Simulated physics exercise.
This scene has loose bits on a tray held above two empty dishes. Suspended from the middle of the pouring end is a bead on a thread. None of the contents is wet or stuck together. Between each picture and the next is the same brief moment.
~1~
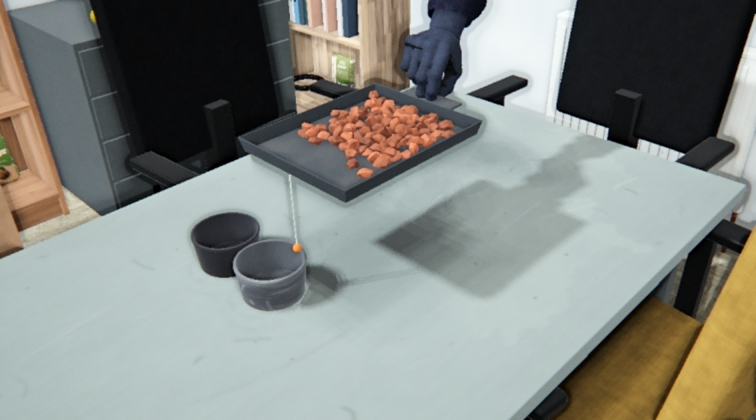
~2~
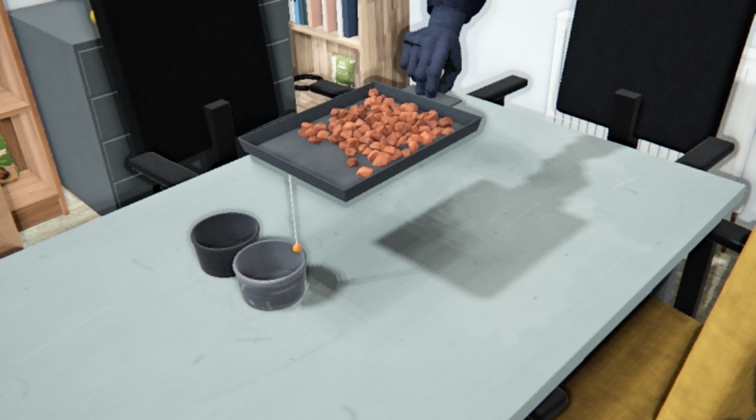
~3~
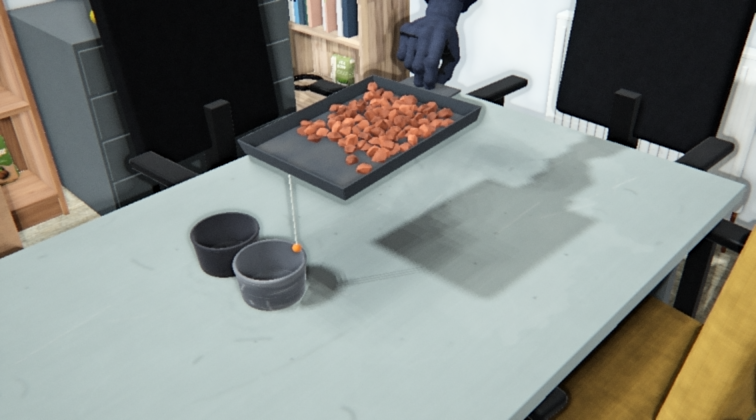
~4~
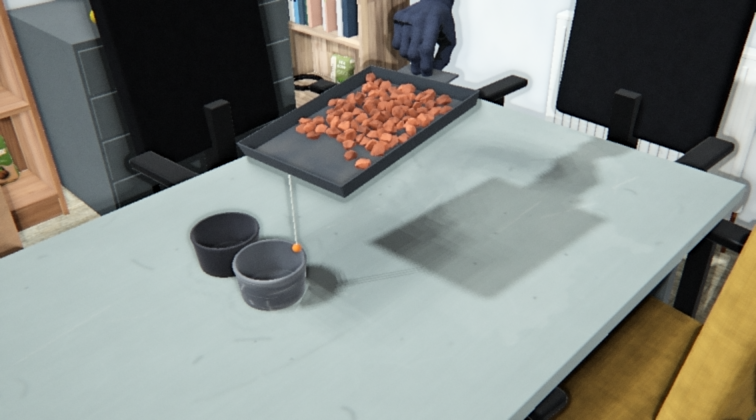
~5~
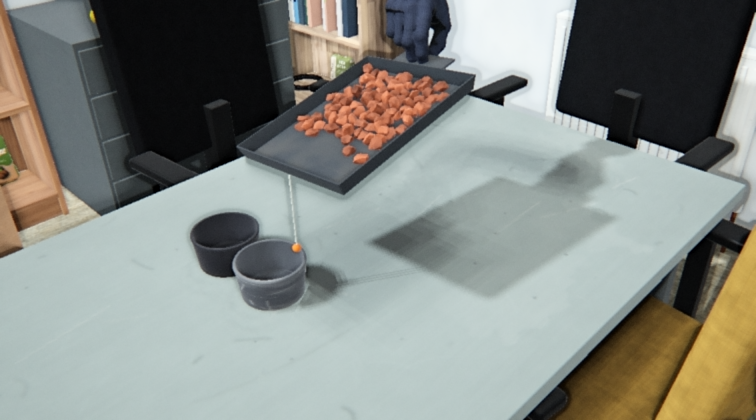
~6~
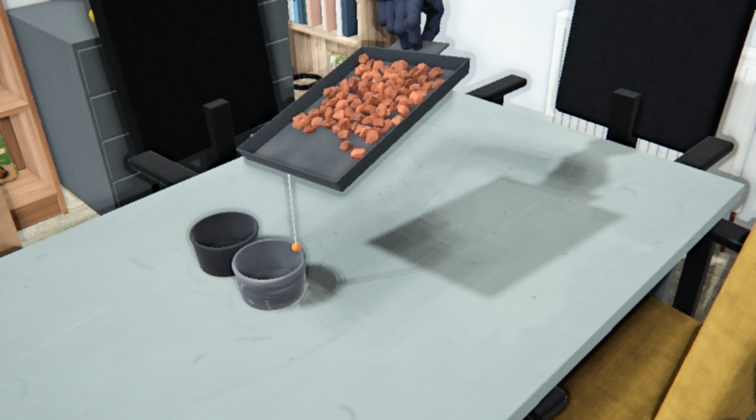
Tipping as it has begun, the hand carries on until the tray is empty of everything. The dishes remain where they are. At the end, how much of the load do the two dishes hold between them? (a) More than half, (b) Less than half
The answer is a.
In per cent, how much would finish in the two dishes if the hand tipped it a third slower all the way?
Roughly 80 percent.
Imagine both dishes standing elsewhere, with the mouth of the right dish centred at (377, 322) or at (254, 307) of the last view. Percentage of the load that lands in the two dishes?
First position: Some 0 %; second position: Some 10 %.
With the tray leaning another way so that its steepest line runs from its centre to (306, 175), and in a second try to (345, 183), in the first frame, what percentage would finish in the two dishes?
About 20 %, then 0 %.
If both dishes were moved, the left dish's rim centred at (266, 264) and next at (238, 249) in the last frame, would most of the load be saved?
The pair would catch the lesser share the first time and the greater share the second time.
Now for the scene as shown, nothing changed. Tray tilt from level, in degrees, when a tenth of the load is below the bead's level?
The angle is around 75°.
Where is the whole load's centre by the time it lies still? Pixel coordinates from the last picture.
Around (242, 265), give or take.
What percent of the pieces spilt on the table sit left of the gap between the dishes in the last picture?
Close to 60 in a hundred.
Soon after the last picture, tray tipped steeply; nearly all on the tray; a small part in the air.
A little later, tray tipped right over; about a third on the tray; a small part in the right dish; about a third in the left dish; a small part outside both; a small part in the air.
Later still, tray tipped past a quarter turn; about a third in the right dish; about a third in the left dish; about a quarter outside both.
At rest, tray tipped past a quarter turn; about a third in the right dish; about a third in the left dish; about a quarter outside both.
